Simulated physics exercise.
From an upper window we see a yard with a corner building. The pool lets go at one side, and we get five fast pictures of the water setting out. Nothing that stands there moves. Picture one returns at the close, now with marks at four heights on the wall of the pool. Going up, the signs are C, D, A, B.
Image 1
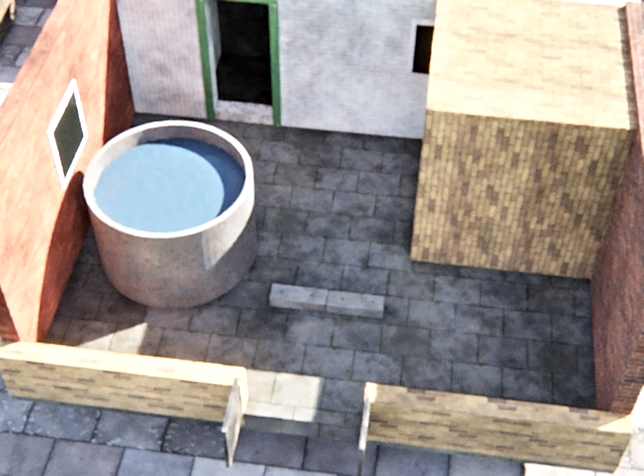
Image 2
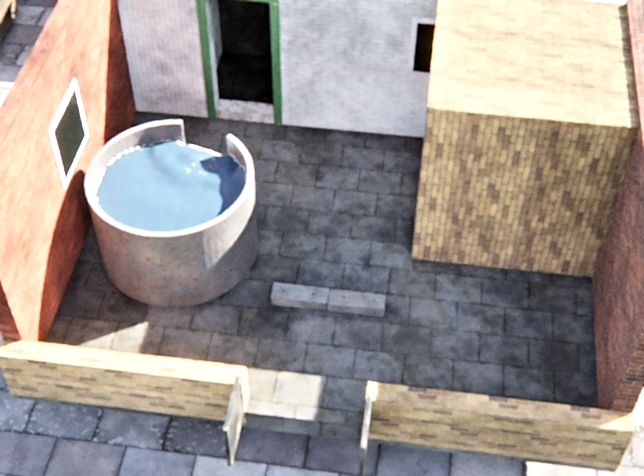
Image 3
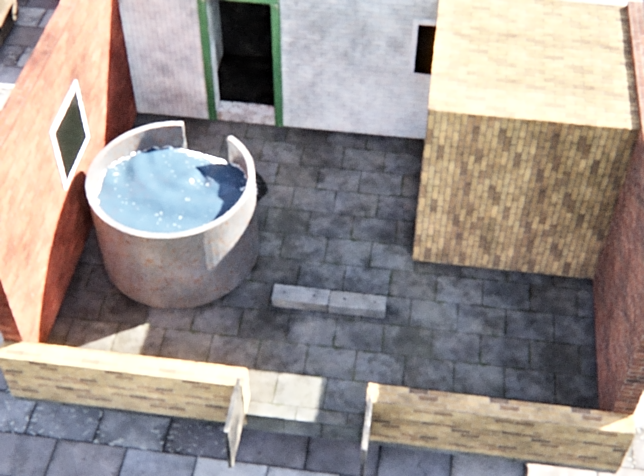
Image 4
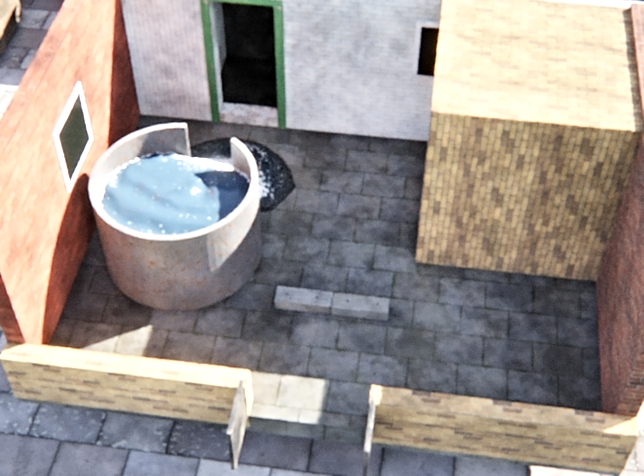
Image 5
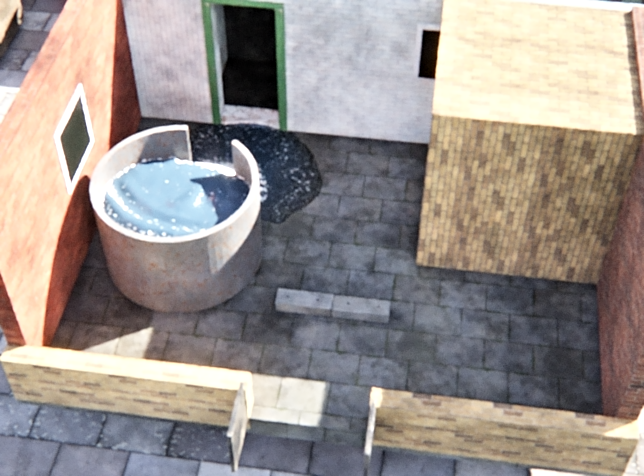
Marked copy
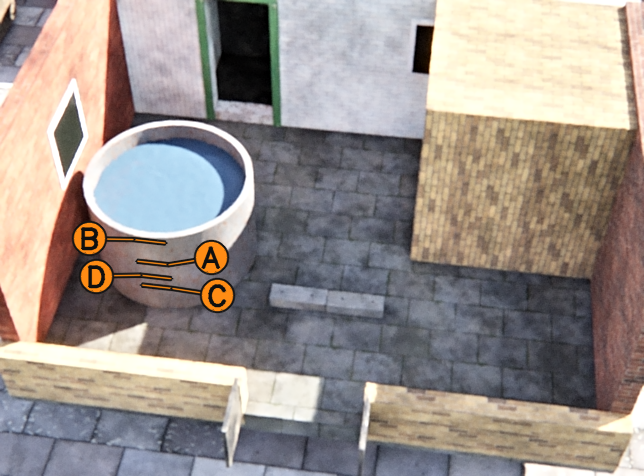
In the video, a round pool of still water stands in a walled yard; a gap opens in its far rim, the water churns and sinks, and a dark sheet spreads over the paving behind it, toward the green doorway.
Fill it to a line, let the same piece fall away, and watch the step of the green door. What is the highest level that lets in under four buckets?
C is the one.
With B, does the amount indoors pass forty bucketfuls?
Yes.
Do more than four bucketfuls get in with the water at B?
Yes.
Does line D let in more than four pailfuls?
Yes.
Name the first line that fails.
It is D.
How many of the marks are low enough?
One of them.
In orange, A at (153, 263); B at (149, 241); C at (157, 286); D at (155, 276); from the bottom up C, D, A, B.
Choosing A, dozens of bucketfuls pour in.
Choosing B, dozens of bucketfuls pour in.
Choosing C, a splash gets over, under a bucket.
Choosing D, about 8 bucketfuls get in.
